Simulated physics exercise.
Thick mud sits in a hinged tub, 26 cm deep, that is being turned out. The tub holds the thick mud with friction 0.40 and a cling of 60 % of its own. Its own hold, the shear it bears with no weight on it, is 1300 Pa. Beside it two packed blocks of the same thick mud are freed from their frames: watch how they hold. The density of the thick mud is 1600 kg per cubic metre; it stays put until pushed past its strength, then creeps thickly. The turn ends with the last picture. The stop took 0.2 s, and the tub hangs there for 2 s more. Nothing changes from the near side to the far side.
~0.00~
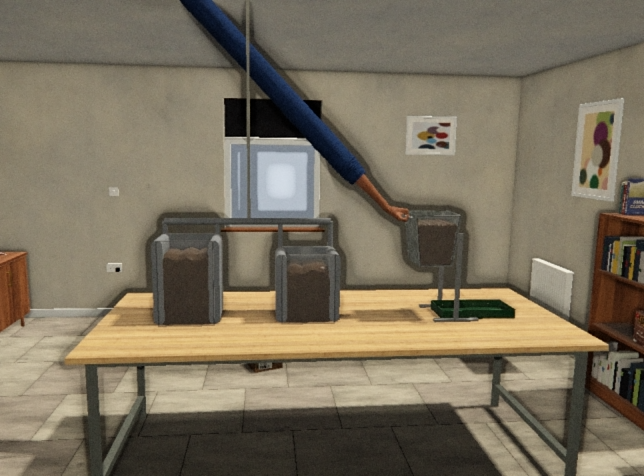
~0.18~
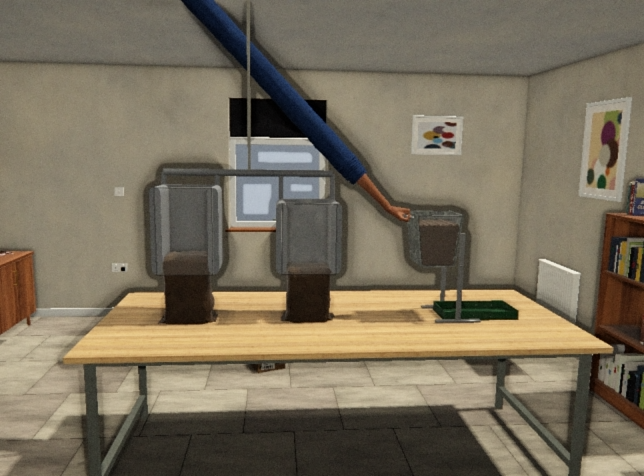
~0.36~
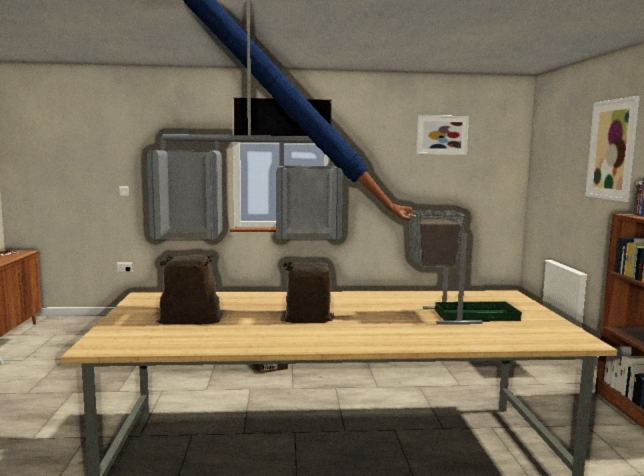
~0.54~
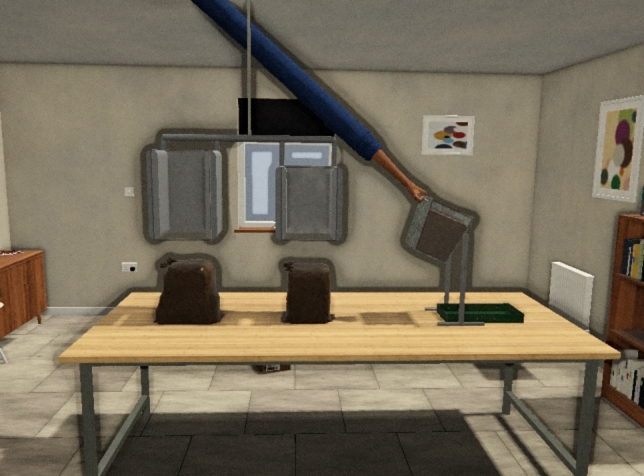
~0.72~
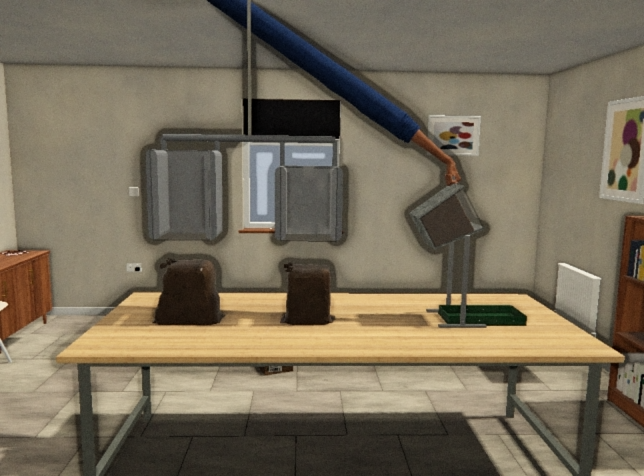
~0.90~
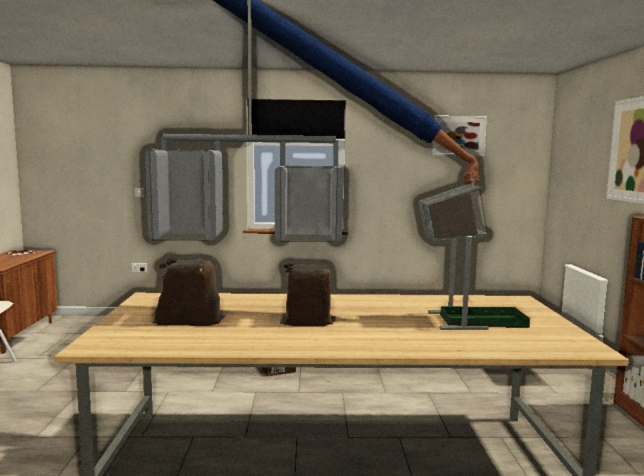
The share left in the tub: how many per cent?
The share left in the tub is near 100 %.
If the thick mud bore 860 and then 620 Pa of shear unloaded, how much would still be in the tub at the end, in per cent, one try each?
In that order: 100 %, 100 %.
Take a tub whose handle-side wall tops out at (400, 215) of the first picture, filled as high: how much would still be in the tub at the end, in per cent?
Then about 100 %.
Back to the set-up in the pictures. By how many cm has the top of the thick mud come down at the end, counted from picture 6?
About 0 cm.
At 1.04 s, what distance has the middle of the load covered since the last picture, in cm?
Roughly 0 cm.
After 1.04 s, the tub is at 77 degrees and holds 100 %.
After 1.21 s, the tub is at 77 degrees and holds 100 %.
After 1.38 s, the tub is at 77 degrees and holds 100 %.
After 1.55 s, the tub is at 77 degrees and holds 100 %.
After 2.90 s, at the end, the tub is at 77 degrees and holds 100 %.
